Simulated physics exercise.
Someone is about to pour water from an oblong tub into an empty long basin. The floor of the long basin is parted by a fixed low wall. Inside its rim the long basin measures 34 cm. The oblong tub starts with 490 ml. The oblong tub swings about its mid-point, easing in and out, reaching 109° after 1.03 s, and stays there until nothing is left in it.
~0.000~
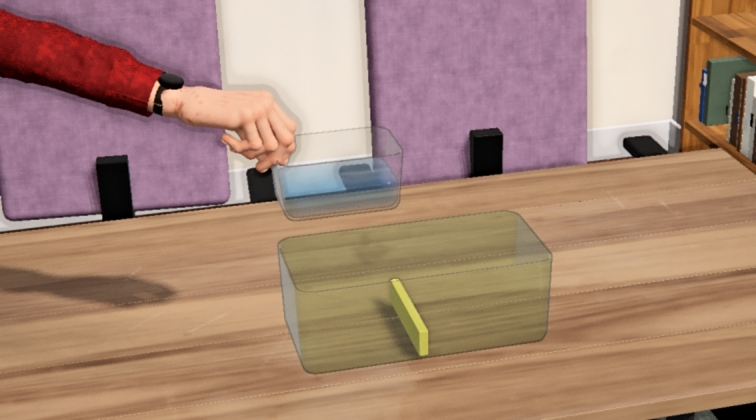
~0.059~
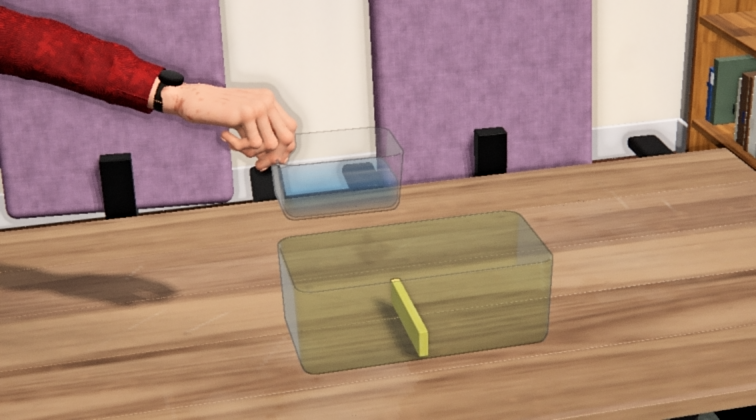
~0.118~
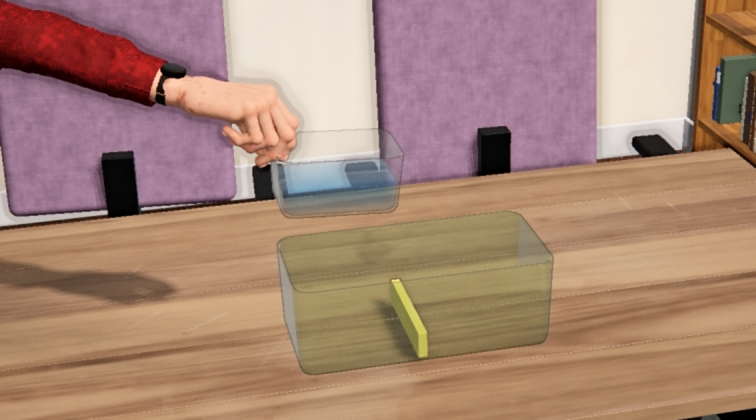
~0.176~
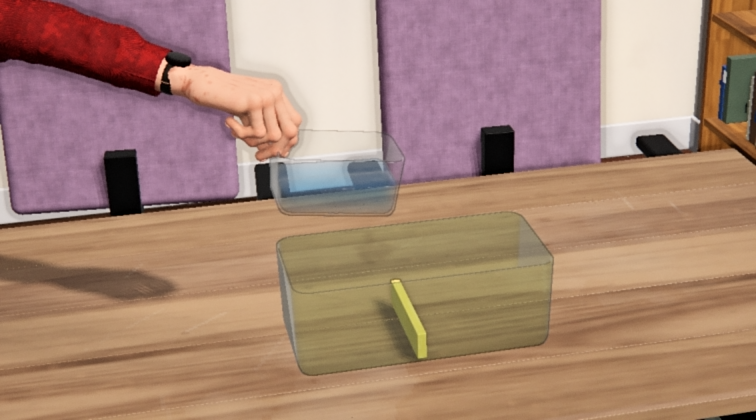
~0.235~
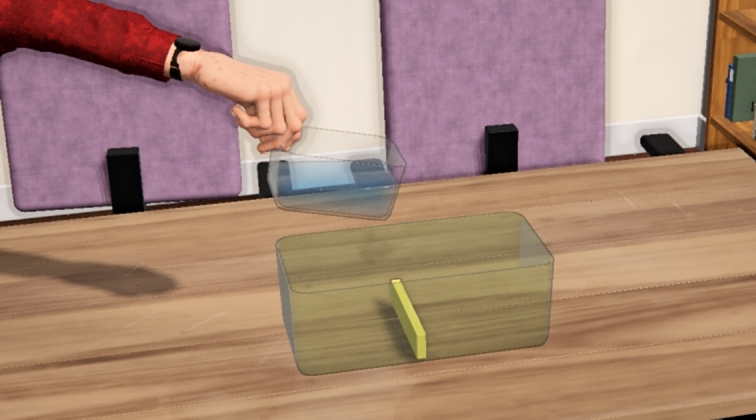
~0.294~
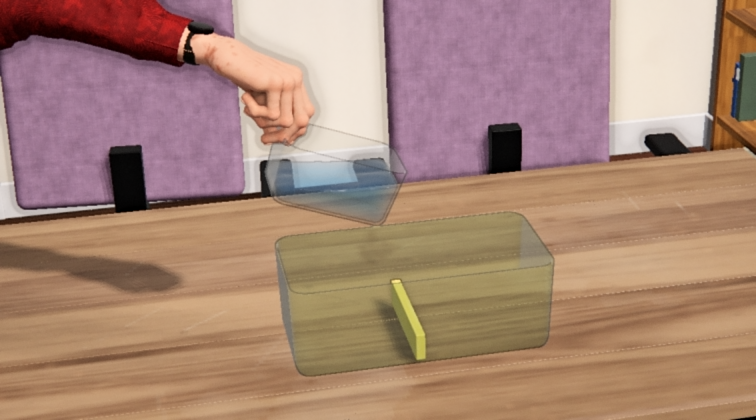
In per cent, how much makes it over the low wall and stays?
The far part has some 65 per cent.
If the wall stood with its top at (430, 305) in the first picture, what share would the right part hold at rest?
In that case some 50 per cent.
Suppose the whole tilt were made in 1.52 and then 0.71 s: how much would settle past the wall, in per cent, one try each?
In turn about 75 and 70 per cent.
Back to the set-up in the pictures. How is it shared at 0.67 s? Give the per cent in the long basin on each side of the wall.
Some 0 per cent left and 26 right.
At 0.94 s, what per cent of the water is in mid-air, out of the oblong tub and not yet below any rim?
Some 7 per cent.
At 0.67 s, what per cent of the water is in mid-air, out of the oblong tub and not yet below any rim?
Some 32 per cent.
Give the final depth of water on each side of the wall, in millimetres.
Some 8 mm on the left and 12 mm on the right.
Then, 0.67 s in, the tilt is 79° and 42 per cent is still to pour, 0 is left of the wall and 25 right of it.
Then, 0.94 s in, the tilt is 107° and 8 per cent is still to pour, 20 is left of the wall and 65 right of it.
Then, 1.22 s in, the tilt is 109° and 0 per cent is still to pour, 34 is left of the wall and 65 right of it.
Then, 1.53 s in, the tilt is 109° and 0 per cent is still to pour, 34 is left of the wall and 65 right of it.
Finally, 34 per cent lies left of the wall, 65 right of it and 1 outside.
